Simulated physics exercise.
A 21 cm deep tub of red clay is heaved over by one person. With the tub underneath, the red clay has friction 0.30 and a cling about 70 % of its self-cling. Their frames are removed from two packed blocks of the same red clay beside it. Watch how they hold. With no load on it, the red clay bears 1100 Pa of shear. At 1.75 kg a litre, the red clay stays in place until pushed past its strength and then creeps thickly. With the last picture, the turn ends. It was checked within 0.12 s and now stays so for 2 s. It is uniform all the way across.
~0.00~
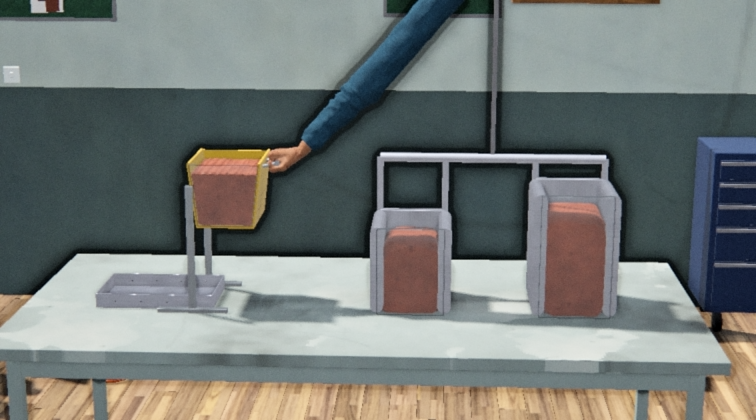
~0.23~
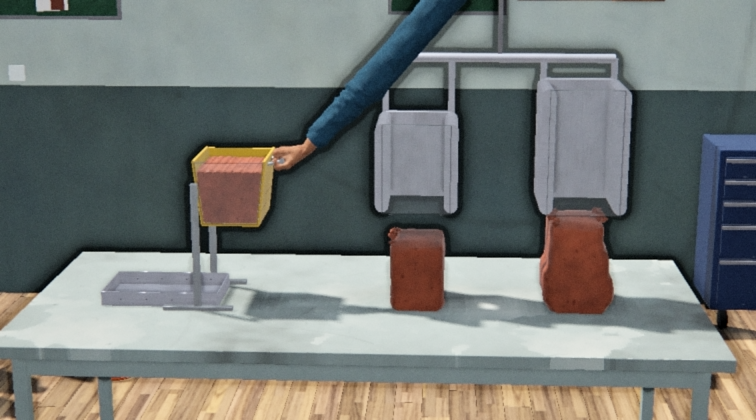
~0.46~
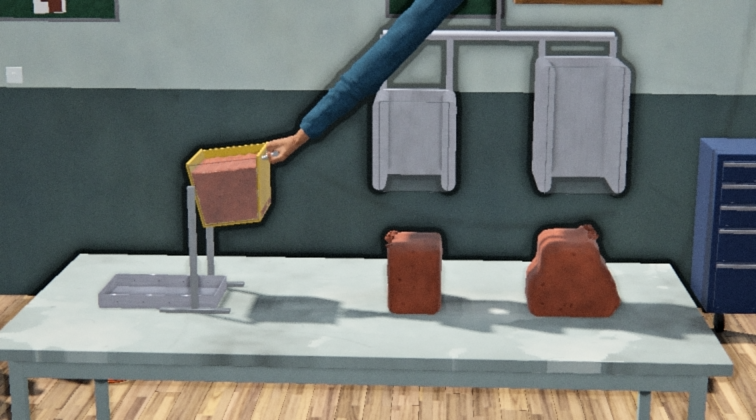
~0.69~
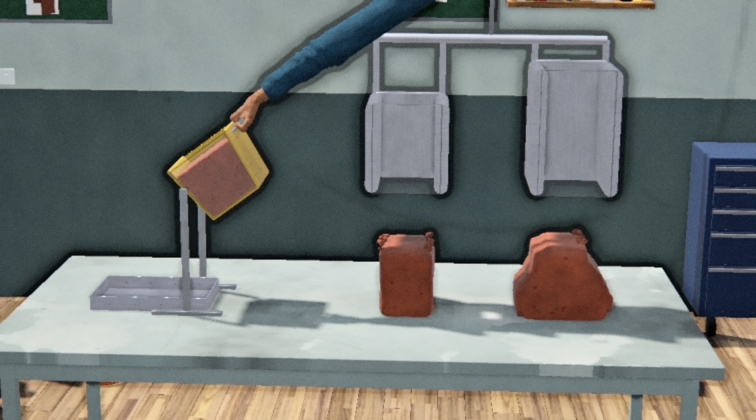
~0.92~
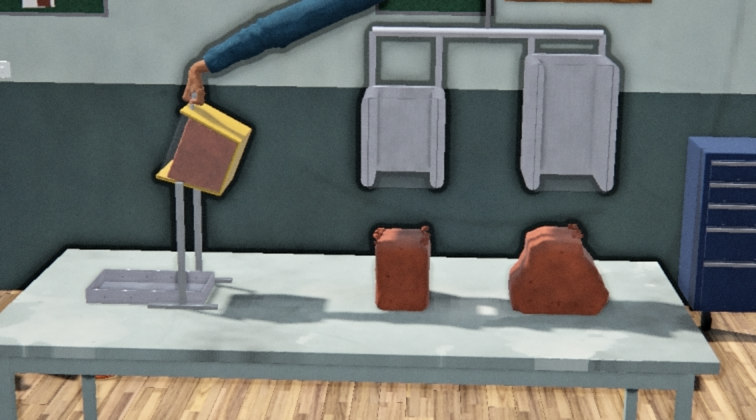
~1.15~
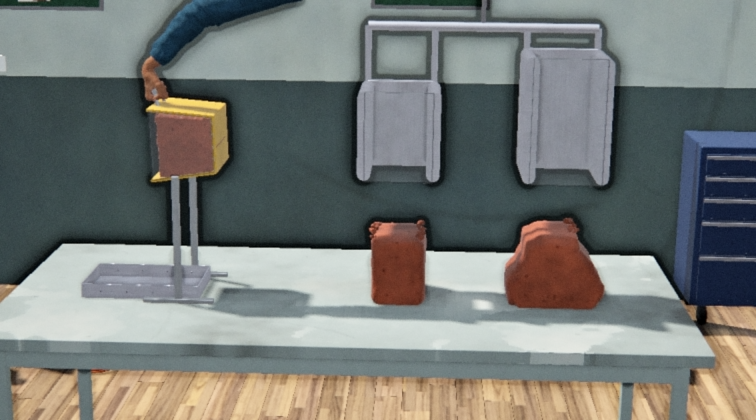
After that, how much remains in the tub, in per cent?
Roughly 100 per cent remains in the tub.
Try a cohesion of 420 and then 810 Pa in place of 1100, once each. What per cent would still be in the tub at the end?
Respectively 40 % and 60 %.
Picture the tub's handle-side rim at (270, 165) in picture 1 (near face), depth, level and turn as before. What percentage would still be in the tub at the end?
Close to 40 per cent would still be in the tub.
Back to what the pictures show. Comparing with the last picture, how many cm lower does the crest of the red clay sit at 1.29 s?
Roughly 0 cm.
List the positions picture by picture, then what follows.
In the first picture, handle-side rim at (257, 165), tilt 0 degrees; top of the red clay at (240, 174); blocks stand 24 cm, 34 cm (left to right).
In the second picture, handle-side rim at (262, 163), tilt 0 degrees; top of the red clay at (245, 171); blocks stand 24 cm, 31 cm (left to right).
In the third picture, handle-side rim at (256, 157), tilt 7 degrees; top of the red clay at (251, 167); blocks stand 24 cm, 26 cm (left to right).
In the fourth picture, handle-side rim at (223, 132), tilt 37 degrees; top of the red clay at (225, 143); blocks stand 24 cm, 25 cm (left to right).
In the fifth picture, handle-side rim at (181, 113), tilt 68 degrees; top of the red clay at (188, 120); blocks stand 24 cm, 25 cm (left to right).
In the sixth picture, handle-side rim at (147, 112), tilt 92 degrees; top of the red clay at (159, 116); blocks stand 24 cm, 25 cm (left to right).
After 1.29 s, the tub is at 92 degrees and holds 100 %.
After 1.46 s, the tub is at 92 degrees and holds 100 %.
After 1.63 s, the tub is at 92 degrees and holds 100 %.
After 1.80 s, the tub is at 92 degrees and holds 100 %.
After 3.15 s, at the end, the tub is at 92 degrees and holds 100 %.
